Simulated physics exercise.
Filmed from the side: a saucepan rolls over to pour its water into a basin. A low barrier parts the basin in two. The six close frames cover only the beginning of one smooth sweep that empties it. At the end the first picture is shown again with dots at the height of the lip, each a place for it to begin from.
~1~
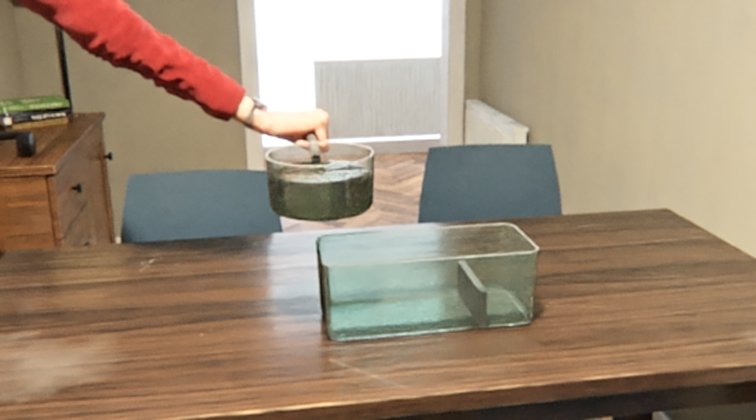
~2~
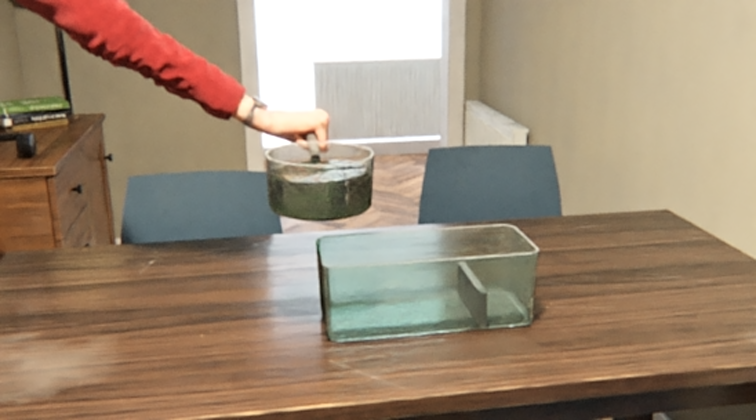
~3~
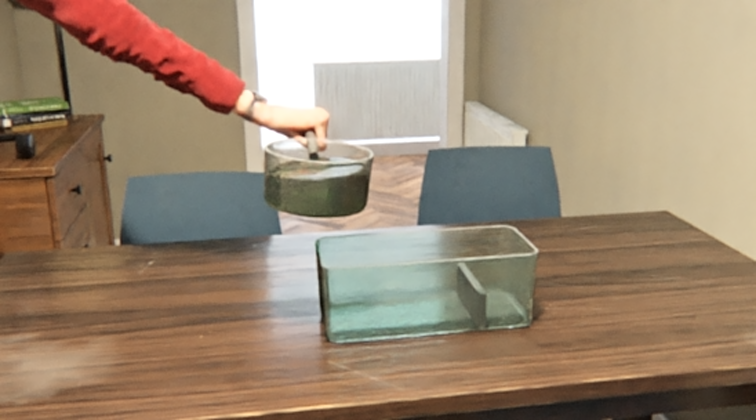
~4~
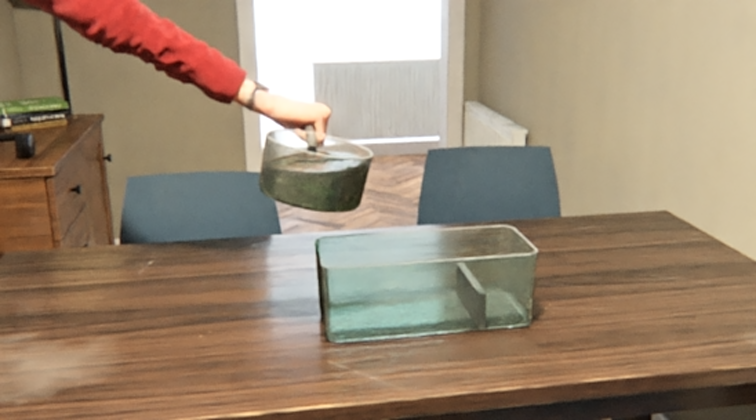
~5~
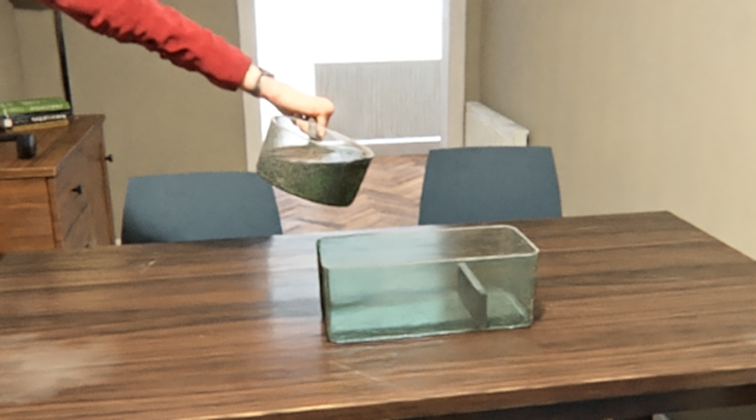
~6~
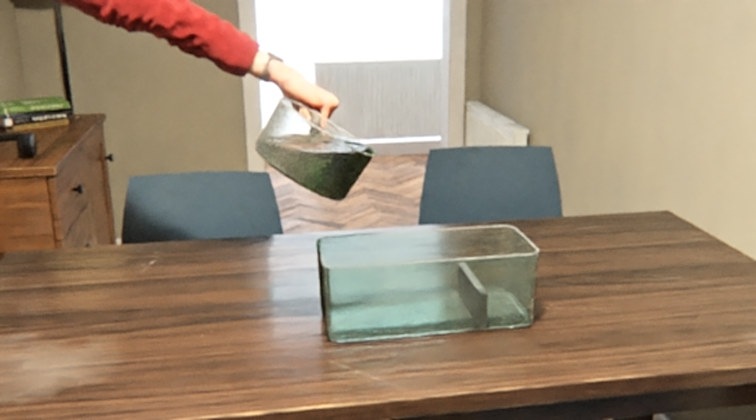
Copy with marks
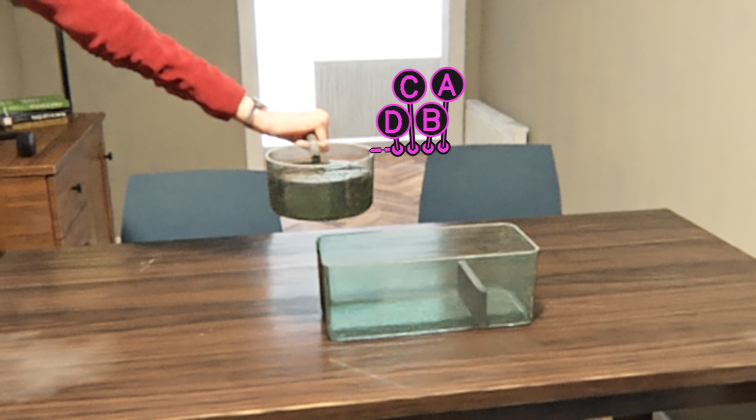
A hand in a red sleeve held a round pot of water above a divided glass basin on a wooden table, then gradually tilted it rightward until the water reached its lip.
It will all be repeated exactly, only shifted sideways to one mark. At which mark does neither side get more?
D.
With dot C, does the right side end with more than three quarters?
No.
On the marked copy, A at (443, 147); B at (428, 147); C at (412, 148); D at (397, 149).
With A, about 34 % ends left of the wall and 57 % right of it; 9 % is lost outside.
With B, about 33 % ends left of the wall and 56 % right of it; 11 % is lost outside.
With C, about 34 % ends left of the wall and 64 % right of it.
With D, about 47 % ends left of the wall and 48 % right of it; 5 % is lost outside.
